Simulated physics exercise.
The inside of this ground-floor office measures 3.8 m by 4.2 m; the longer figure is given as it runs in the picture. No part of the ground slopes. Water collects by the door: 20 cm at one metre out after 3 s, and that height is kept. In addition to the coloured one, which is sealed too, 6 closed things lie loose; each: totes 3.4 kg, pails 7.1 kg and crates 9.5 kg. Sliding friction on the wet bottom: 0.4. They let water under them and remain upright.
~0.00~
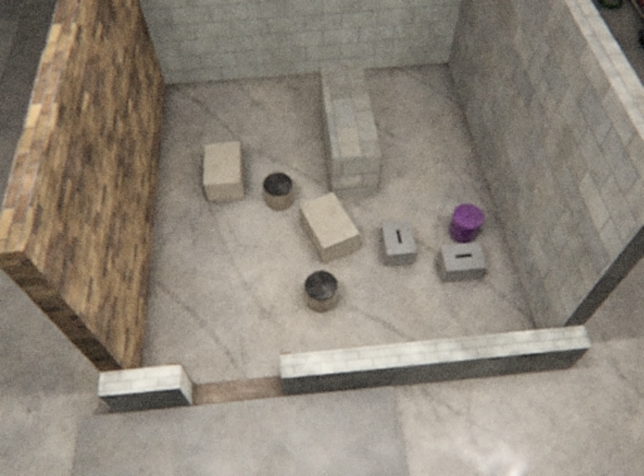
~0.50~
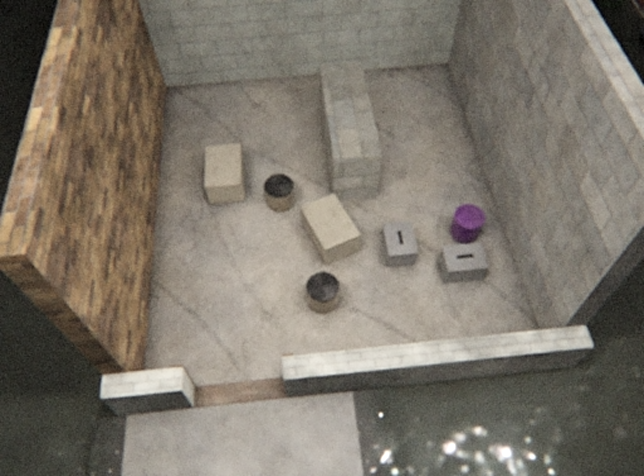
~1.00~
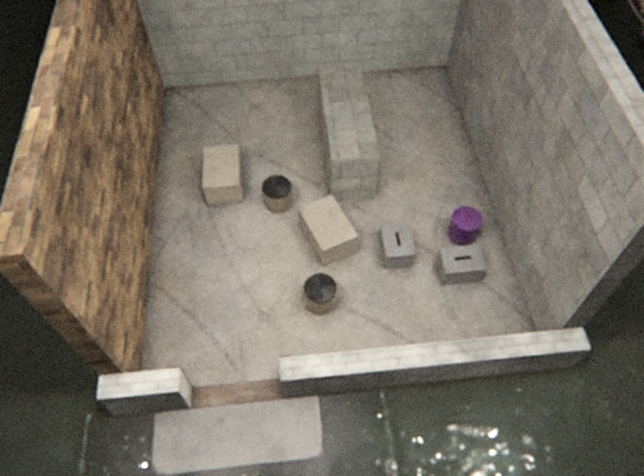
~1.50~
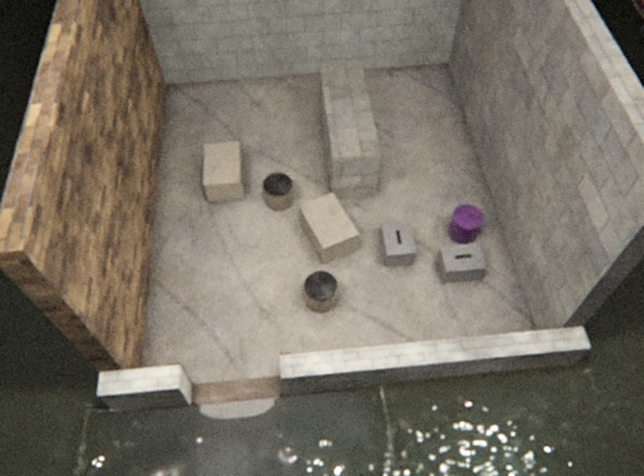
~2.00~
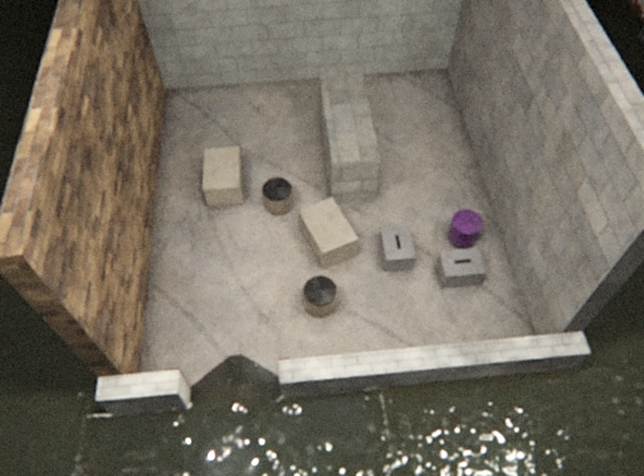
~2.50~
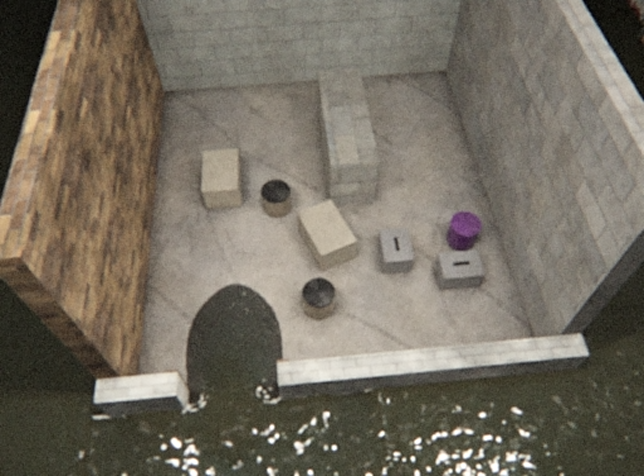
Dark water surrounding a small walled room, covering the paving outside, then spreading through the doorway across the floor, objects inside staying put.
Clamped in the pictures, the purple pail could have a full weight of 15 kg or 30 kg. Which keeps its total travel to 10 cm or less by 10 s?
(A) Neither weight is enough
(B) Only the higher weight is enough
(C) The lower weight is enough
(C) The lower weight is enough.
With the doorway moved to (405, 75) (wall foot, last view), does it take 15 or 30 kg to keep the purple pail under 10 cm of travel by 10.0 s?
I'd say the lighter one will work.
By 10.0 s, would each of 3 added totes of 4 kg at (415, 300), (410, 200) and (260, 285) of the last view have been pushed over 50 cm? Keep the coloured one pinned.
One by one: Not far enough, not far enough and too far.
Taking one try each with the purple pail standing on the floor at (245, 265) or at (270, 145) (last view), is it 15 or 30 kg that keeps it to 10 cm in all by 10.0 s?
At the first spot the lesser mass is plenty, at the second the lesser mass is plenty.
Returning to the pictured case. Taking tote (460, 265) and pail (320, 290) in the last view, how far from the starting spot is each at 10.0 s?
One is off by 0 cm, the other by 0 cm, in the order asked.
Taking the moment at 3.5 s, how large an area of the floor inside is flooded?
About 3.5 m2.
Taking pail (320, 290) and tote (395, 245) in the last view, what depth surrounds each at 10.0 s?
Around 4 cm and 1 cm.
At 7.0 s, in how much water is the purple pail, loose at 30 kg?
Depth: Approx. 0 cm.
After 3.5 s the purple pail would be 0 cm from its start with 15 kg and 0 cm from its start with 30 kg; 0 cm of water round it then.
After 4.5 s the purple pail would be 0 cm from its start with 15 kg and 0 cm from its start with 30 kg; 0 cm of water round it then.
After 7.0 s the purple pail would be 0 cm from its start with 15 kg and 0 cm from its start with 30 kg; 0 cm of water round it then.
After 10.0 s the purple pail would be 0 cm from its start with 15 kg and 0 cm from its start with 30 kg; 2 cm of water round it then.
